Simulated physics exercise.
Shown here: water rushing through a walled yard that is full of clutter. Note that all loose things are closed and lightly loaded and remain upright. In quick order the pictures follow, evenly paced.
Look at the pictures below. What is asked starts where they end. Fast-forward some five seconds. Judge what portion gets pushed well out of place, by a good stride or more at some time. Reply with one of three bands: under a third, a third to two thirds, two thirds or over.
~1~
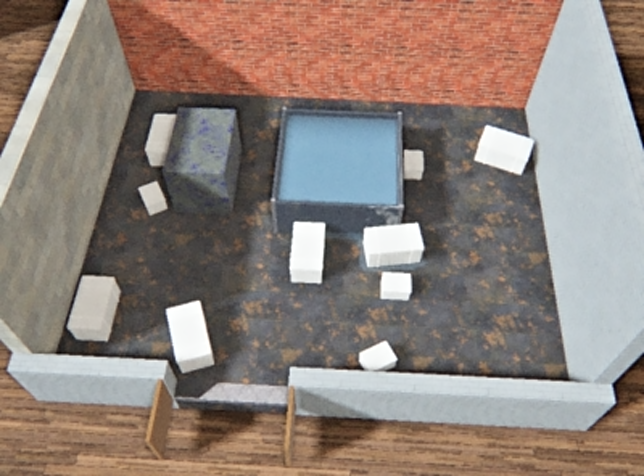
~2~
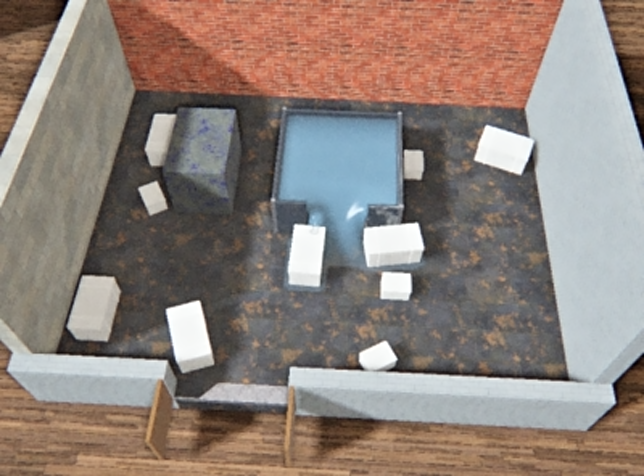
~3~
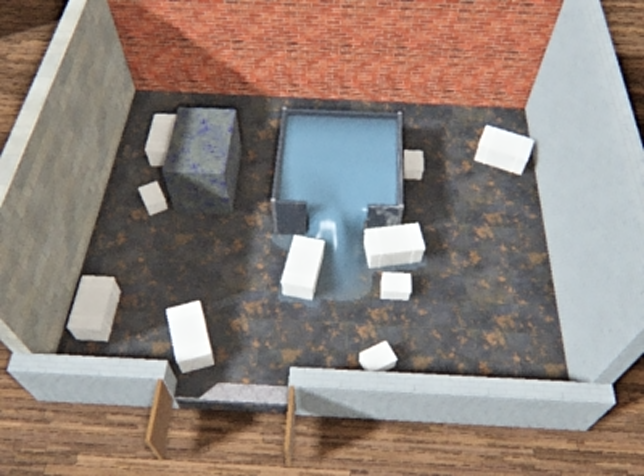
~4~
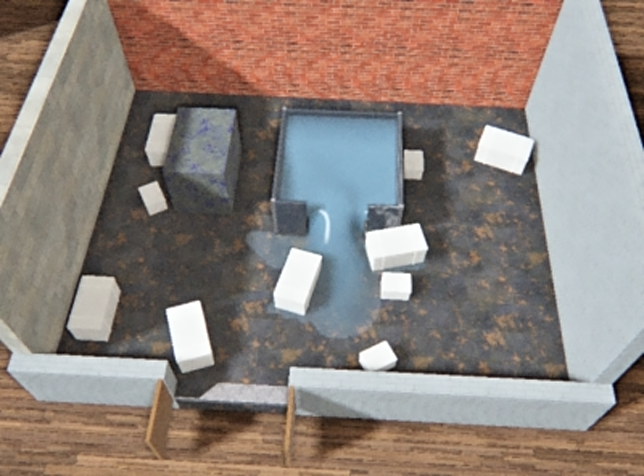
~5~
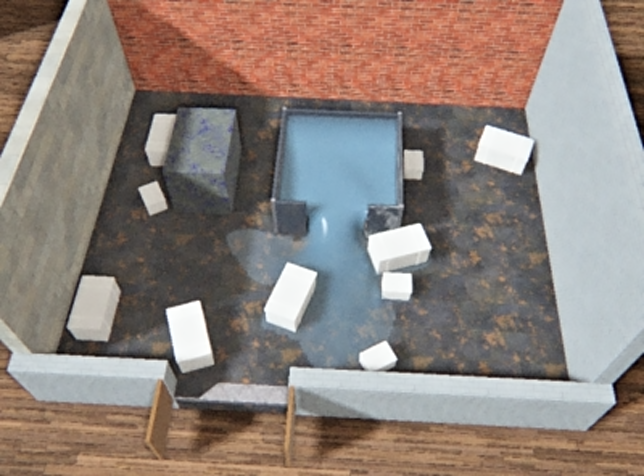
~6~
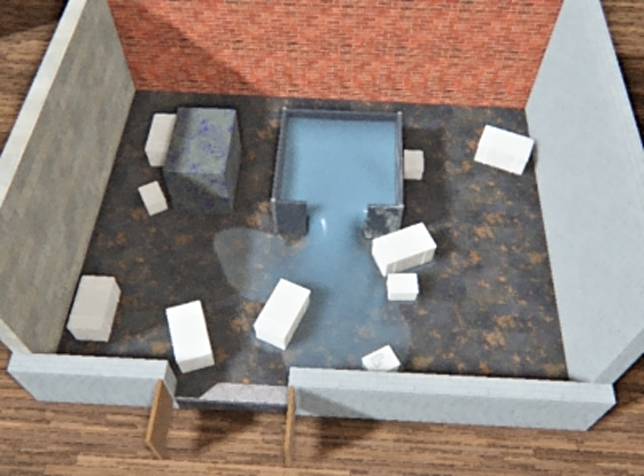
A third to two thirds.
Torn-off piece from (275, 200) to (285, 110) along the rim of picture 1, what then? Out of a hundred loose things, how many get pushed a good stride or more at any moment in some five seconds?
I'd put it at about 40 percent.
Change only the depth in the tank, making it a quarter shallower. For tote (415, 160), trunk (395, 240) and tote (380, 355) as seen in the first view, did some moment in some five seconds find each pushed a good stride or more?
Item by item: Missed the mark, then missed the mark, then cleared the mark.
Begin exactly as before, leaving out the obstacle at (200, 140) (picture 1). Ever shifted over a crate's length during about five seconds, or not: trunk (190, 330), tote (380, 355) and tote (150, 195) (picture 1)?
One by one: Cleared the mark; cleared the mark; remained nearby.
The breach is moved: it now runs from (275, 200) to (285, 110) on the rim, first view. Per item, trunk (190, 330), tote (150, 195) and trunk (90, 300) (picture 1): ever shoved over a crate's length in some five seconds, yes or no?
In turn: Yes, shifted that much, swept aside.
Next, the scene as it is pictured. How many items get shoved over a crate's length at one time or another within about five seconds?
5 in all.
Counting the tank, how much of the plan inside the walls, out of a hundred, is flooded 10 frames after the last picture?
Estimate: 40 %.
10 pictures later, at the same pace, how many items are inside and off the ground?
The total here is 1.
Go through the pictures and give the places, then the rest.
The first frame shows a trunk at (308, 245) rests on the ground; a trunk at (394, 238) rests on the ground; 0 of 10 have shifted.
The second frame shows a trunk at (307, 248), on the bottom, close to its start; a trunk at (394, 238), on the bottom; 1 of 10 have shifted.
The third frame shows a trunk at (303, 261) rests on the ground, close to its start; a trunk at (394, 239) rests on the ground; 1 of 10 have shifted.
The fourth frame shows a trunk at (298, 275), on the bottom, a stride from its start; a trunk at (397, 240), on the bottom, close to its start; 2 of 10 have shifted.
The fifth frame shows a trunk at (291, 290), on the bottom, a stride from its start; a trunk at (400, 242) rests on the ground, close to its start; 2 of 10 have shifted.
The sixth frame shows a trunk at (282, 308) rests on the ground, a stride from its start; a trunk at (404, 243), on the bottom, close to its start; 4 of 10 have shifted.
A moment on, 1 of 10 are well off their spots; 1 afloat.
Next, 3 of 10 are well off their spots; 1 afloat.
Later, 4 of 10 are well off their spots; 0 afloat.
In the end, 5 of 10 are well off their spots, and 5 have been at some point; 0 afloat.
